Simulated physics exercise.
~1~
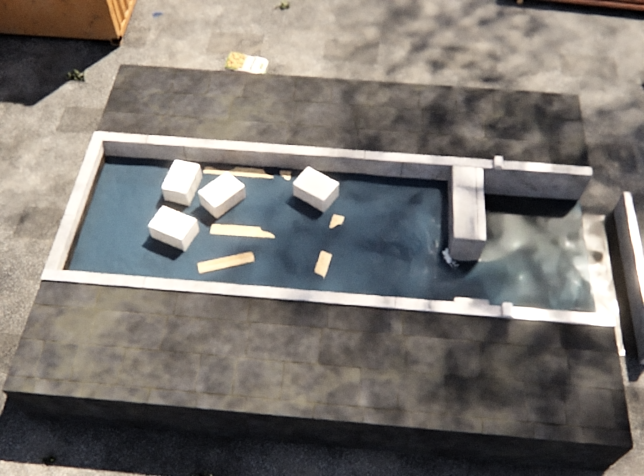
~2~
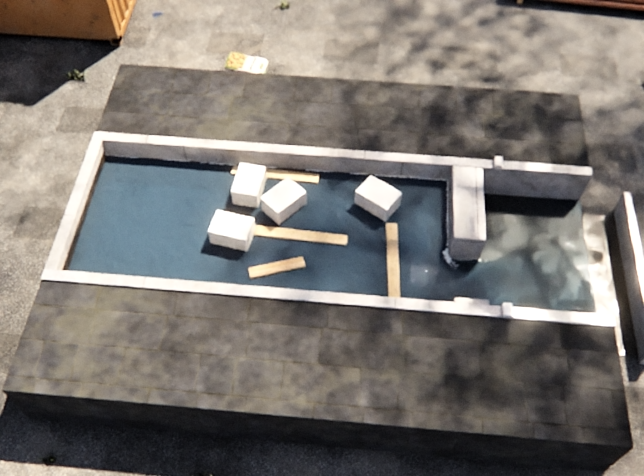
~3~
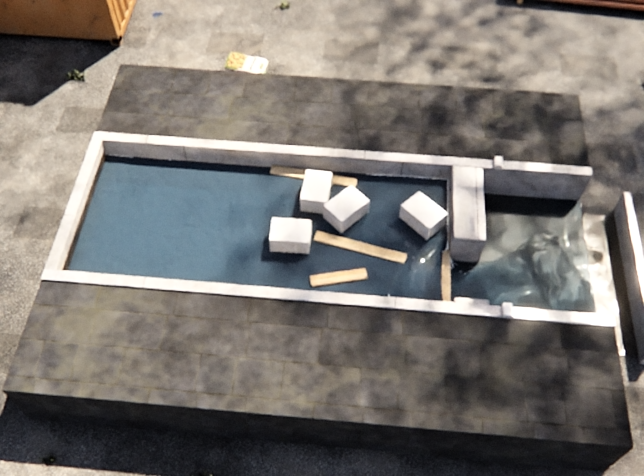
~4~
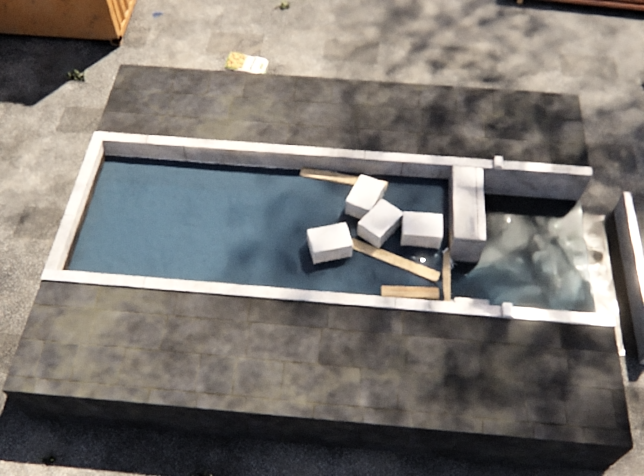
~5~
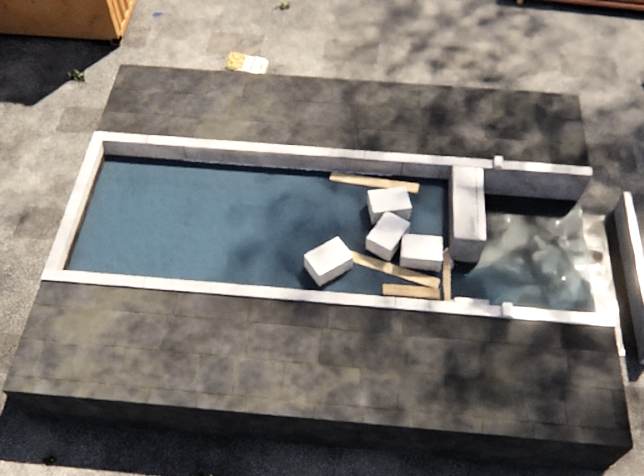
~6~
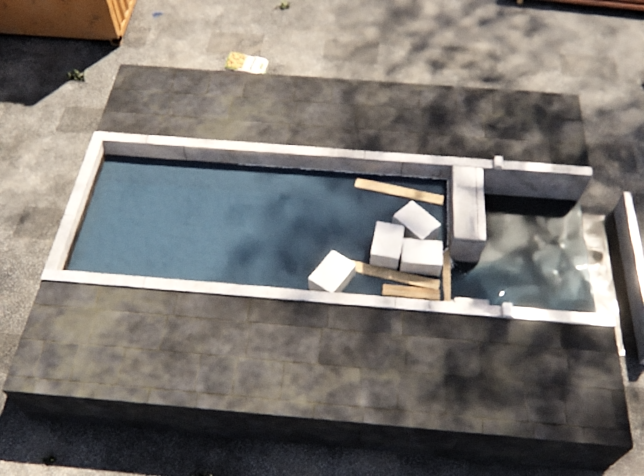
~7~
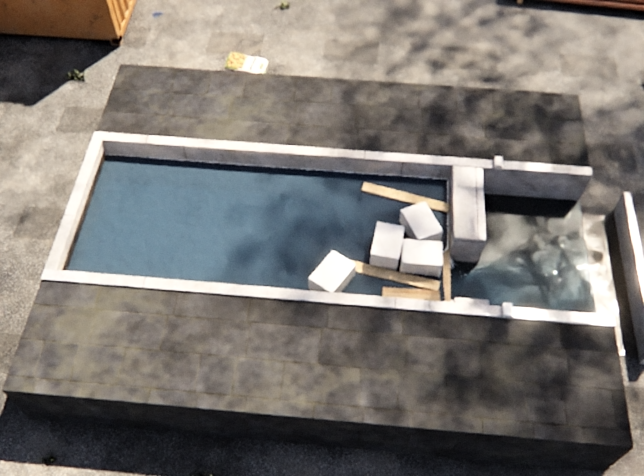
White blocks and wooden planks drifting right along a water-filled concrete channel, then bunching together and settling before the narrow opening.
